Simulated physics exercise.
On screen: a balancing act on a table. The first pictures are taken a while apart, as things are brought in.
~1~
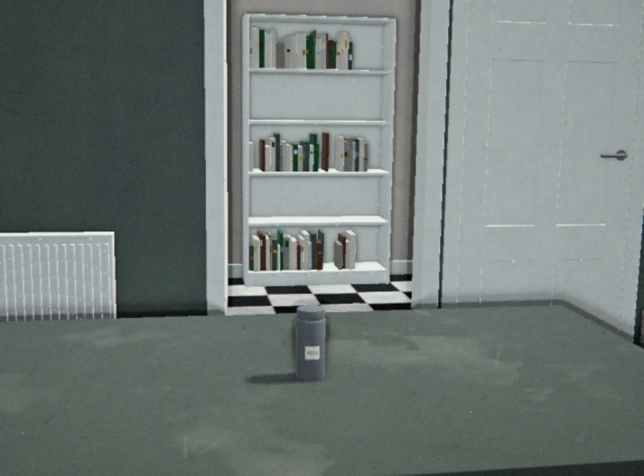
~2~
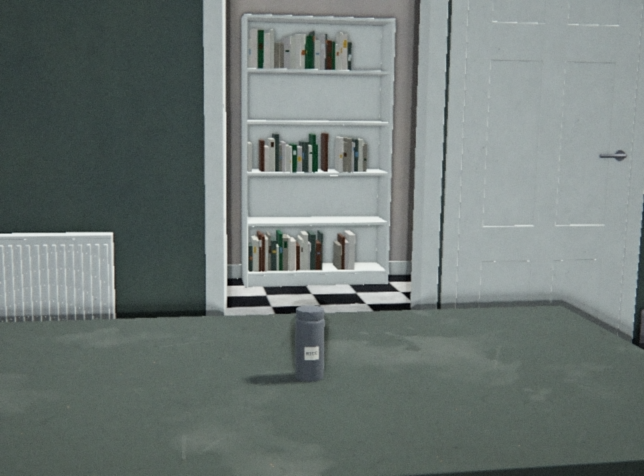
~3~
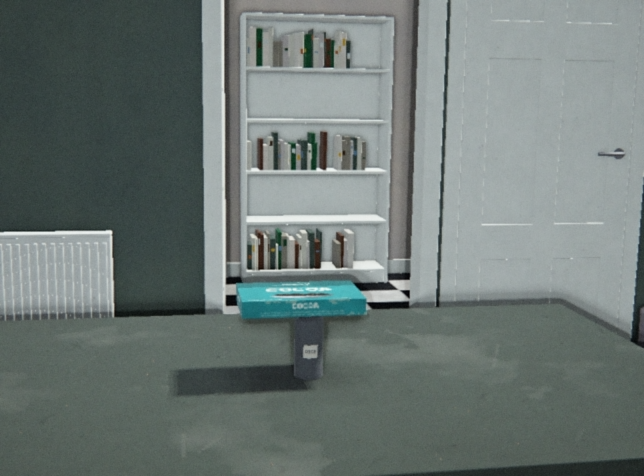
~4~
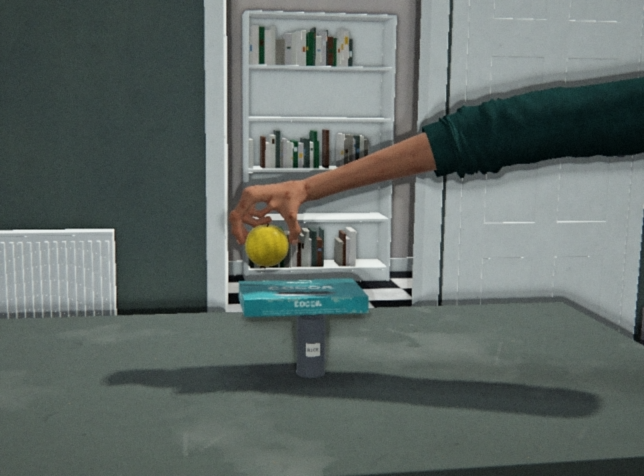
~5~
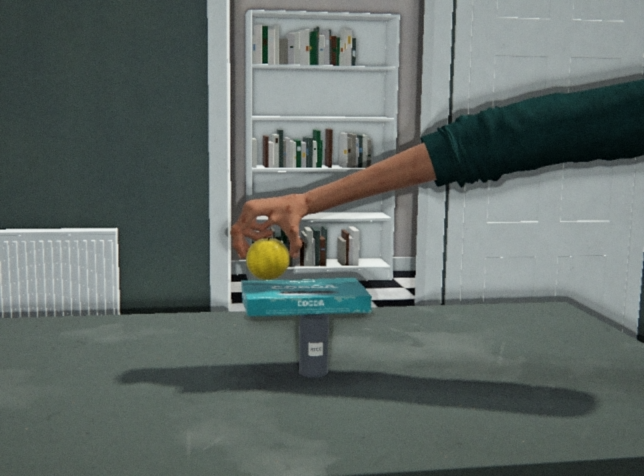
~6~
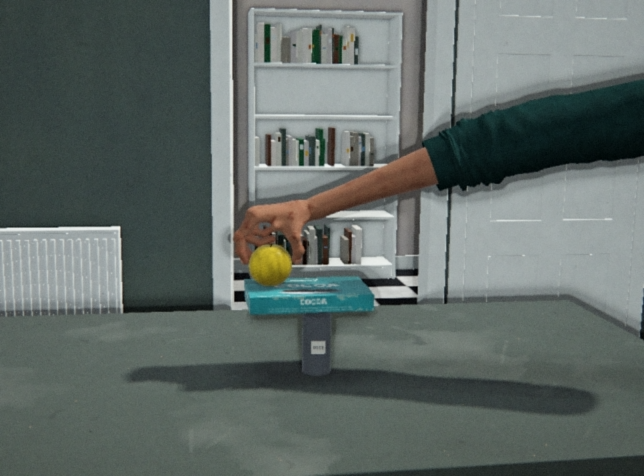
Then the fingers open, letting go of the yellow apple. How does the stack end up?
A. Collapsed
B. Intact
A, collapsed.
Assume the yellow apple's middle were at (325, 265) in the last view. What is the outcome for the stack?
Result: The stack stays stable.
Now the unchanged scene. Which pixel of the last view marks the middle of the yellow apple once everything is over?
The object ends up somewhere around (213, 353).
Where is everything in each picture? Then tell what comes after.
In the first picture, the last thing is not in view yet.
In the second picture, the last thing is not in view yet.
In the third picture, the last thing is not in view yet; turquoise packet (299, 299).
The fourth picture shows on its way; yellow apple (267, 245); turquoise packet (301, 297).
The fifth picture shows on its way; yellow apple (268, 259); turquoise packet (304, 296).
The sixth picture shows in place under the hand; yellow apple (270, 265); turquoise packet (307, 295).
Then, 0.30 s past the last view, yellow apple now fallen; turquoise packet on its side.
Then, 0.50 s past the last view, turquoise packet now fallen.
Finally, fallen, turquoise packet and yellow apple; grey shaker still in place. Final places as the last picture's camera would see them, yellow apple near (213, 353). The stack gives way.
